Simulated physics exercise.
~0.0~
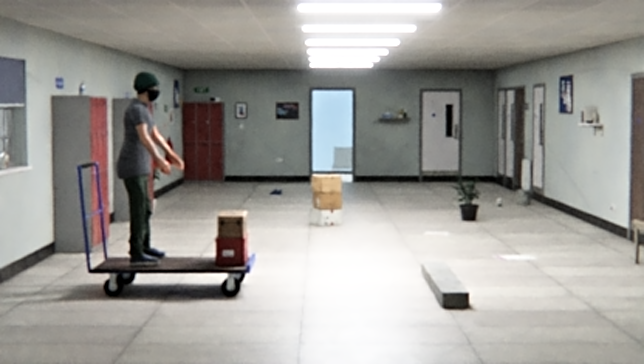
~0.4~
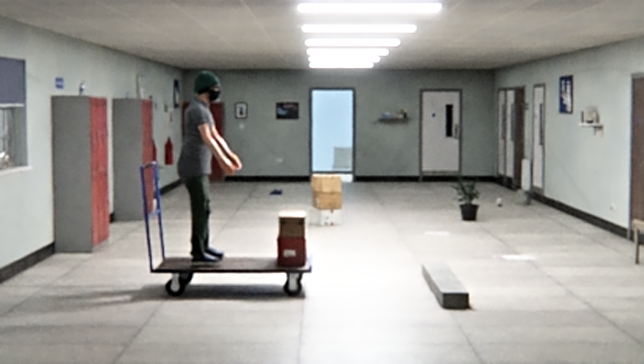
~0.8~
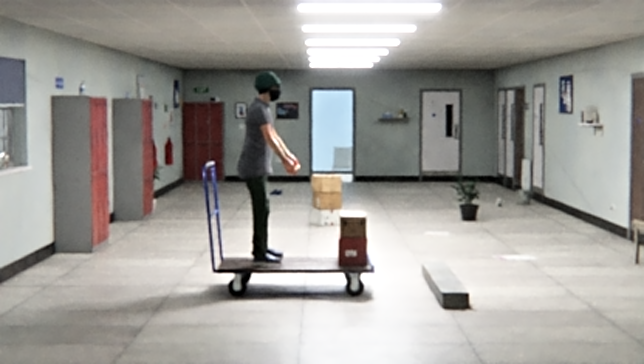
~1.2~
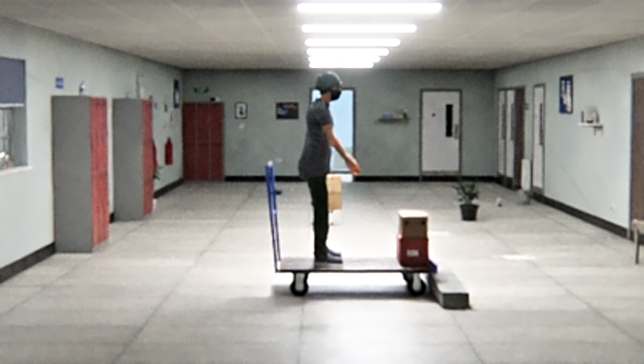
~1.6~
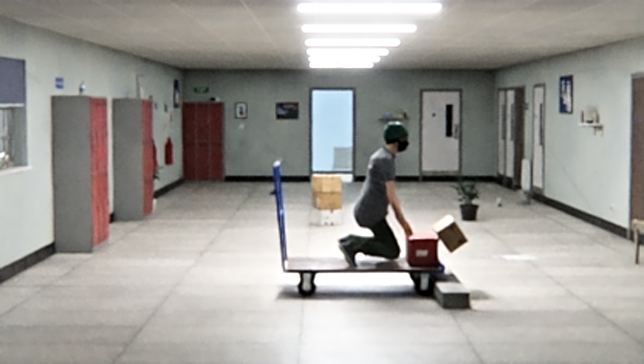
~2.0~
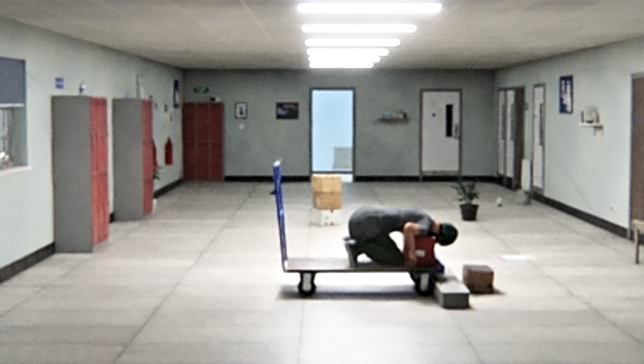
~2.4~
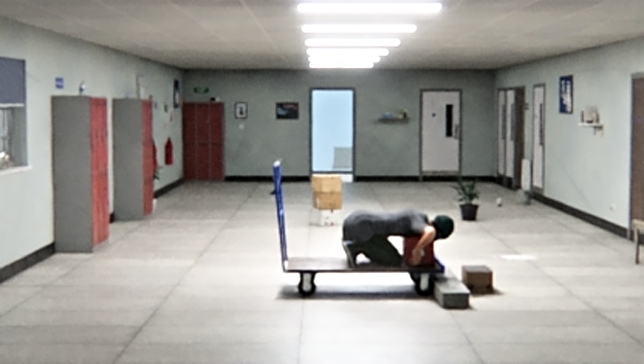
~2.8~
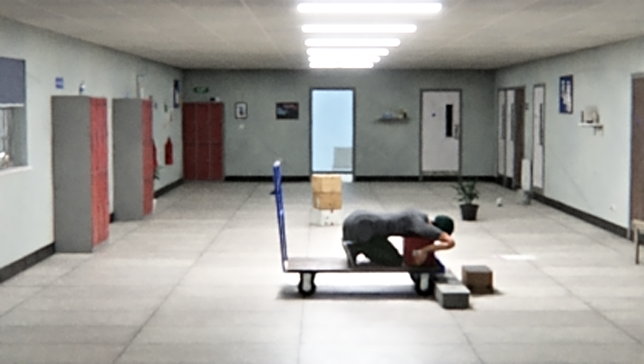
At the start, a masked person in a dark cap stands on a flat trolley at the left of a wide hallway, arms held forward, with a brown box stacked on a red one near the front. The trolley rolls right across the floor toward a low grey kerb. It meets the kerb and stops, and the person drops to their knees while the brown box tips off over the front edge. The person folds forward over the red box as the brown one lands upside down beyond the kerb. Finally, the person lies slumped on the trolley, with the red box still aboard.
